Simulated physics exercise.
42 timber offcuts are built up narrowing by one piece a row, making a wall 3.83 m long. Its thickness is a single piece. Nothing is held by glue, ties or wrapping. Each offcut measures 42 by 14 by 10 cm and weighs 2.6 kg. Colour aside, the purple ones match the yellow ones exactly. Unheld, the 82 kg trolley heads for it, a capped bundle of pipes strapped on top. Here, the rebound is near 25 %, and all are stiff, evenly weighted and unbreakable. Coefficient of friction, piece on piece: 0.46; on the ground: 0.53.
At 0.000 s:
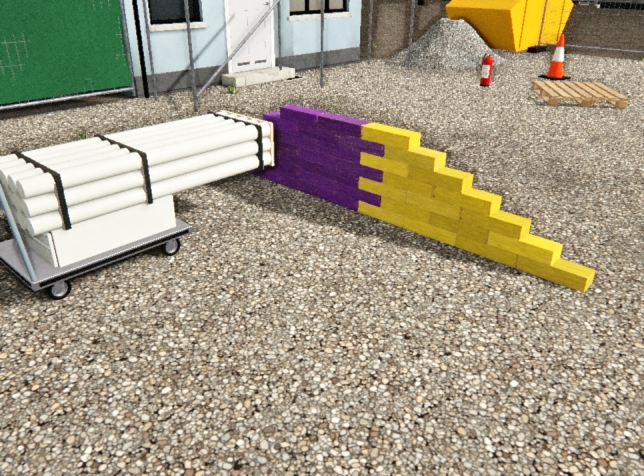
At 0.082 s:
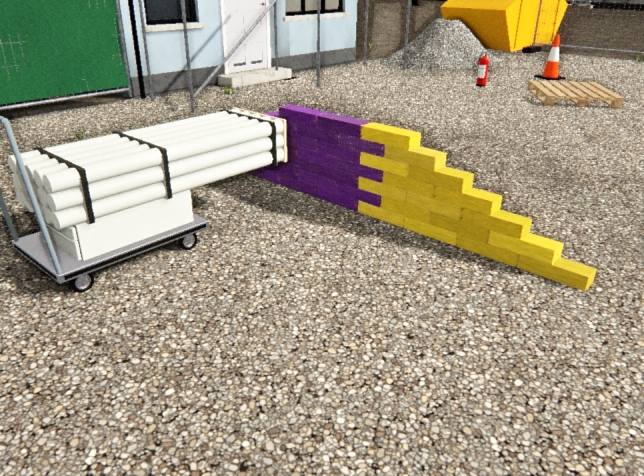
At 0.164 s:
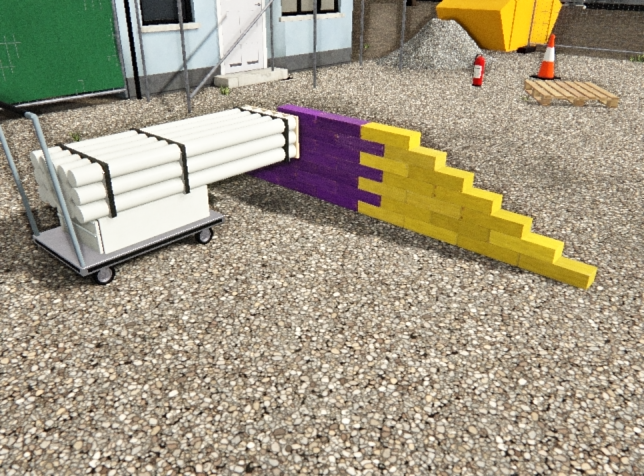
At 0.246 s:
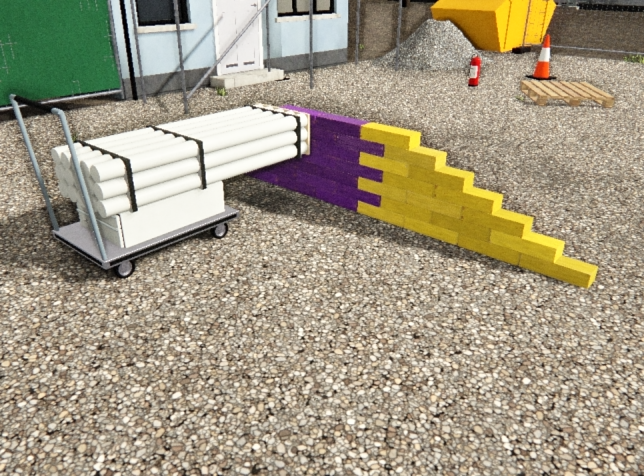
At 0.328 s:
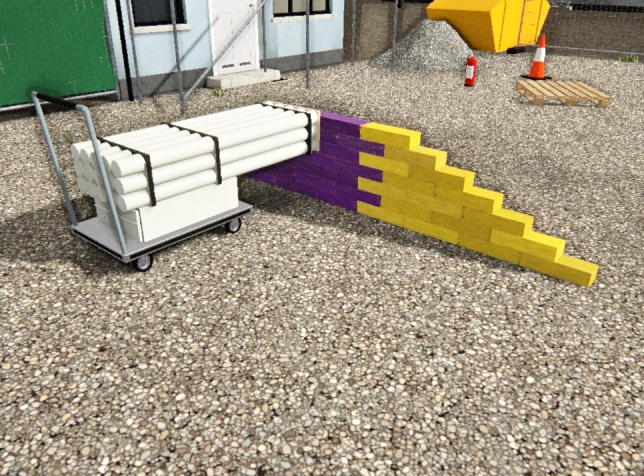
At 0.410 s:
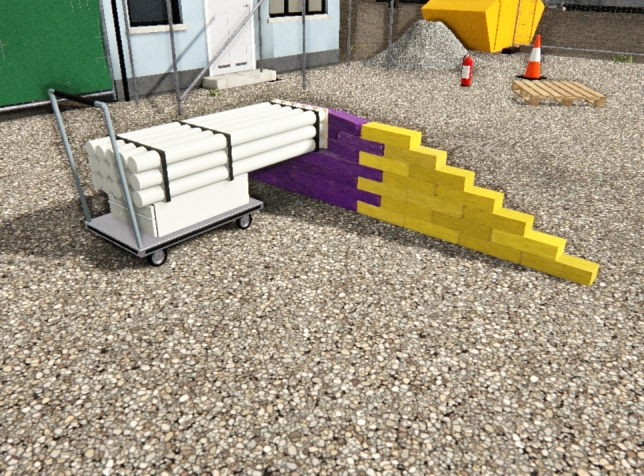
A trolley loaded with white pipes rolls right, its load overlapping the stepped wall's purple end.
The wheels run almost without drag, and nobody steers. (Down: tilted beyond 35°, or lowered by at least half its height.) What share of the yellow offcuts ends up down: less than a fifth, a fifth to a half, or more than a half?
Damage: Light, below a fifth down.
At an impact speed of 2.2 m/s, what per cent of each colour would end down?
Share down, in per cent: Yellow 10, purple 40.
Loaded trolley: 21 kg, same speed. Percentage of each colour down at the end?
Yellow 10, purple 40 per cent.
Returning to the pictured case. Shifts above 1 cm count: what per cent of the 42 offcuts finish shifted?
Answer: 55 %.
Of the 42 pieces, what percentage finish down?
Estimate: About 20% of them.
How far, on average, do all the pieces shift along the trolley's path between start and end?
On average the pieces end up around 20 cm further on.
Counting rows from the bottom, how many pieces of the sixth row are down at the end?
3, all told.
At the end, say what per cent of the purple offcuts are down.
The purple group finishes with 30% down.
By 0.58 s, load 32 cm past the wall's line, still rolling; none of the 16 yellow offcuts down (5 of 42 in all colours); top yellow offcut tilted 15°; top purple offcut tilted 24°, 10 cm lower.
By 0.92 s, load 68 cm past the wall's line, still rolling; 1 of the 16 yellow offcuts down (9 of 42 in all colours); top yellow offcut on its side; top purple offcut upside down.
By 1.42 s, load 97 cm past the wall's line, still rolling; 1 of the 16 yellow offcuts down (9 of 42 in all colours); top yellow offcut tilted 31°, 46 cm lower; top purple offcut 58 cm lower.
When it is over (3.4 s), load 98 cm past the wall's line, stopped; 1 of the 16 yellow offcuts down (9 of 42 in all colours); top yellow offcut on its side; top purple offcut 58 cm lower. That is 6 per cent. In pixels of the last frame, middles, top yellow offcut near (444, 190), top purple offcut near (422, 151).
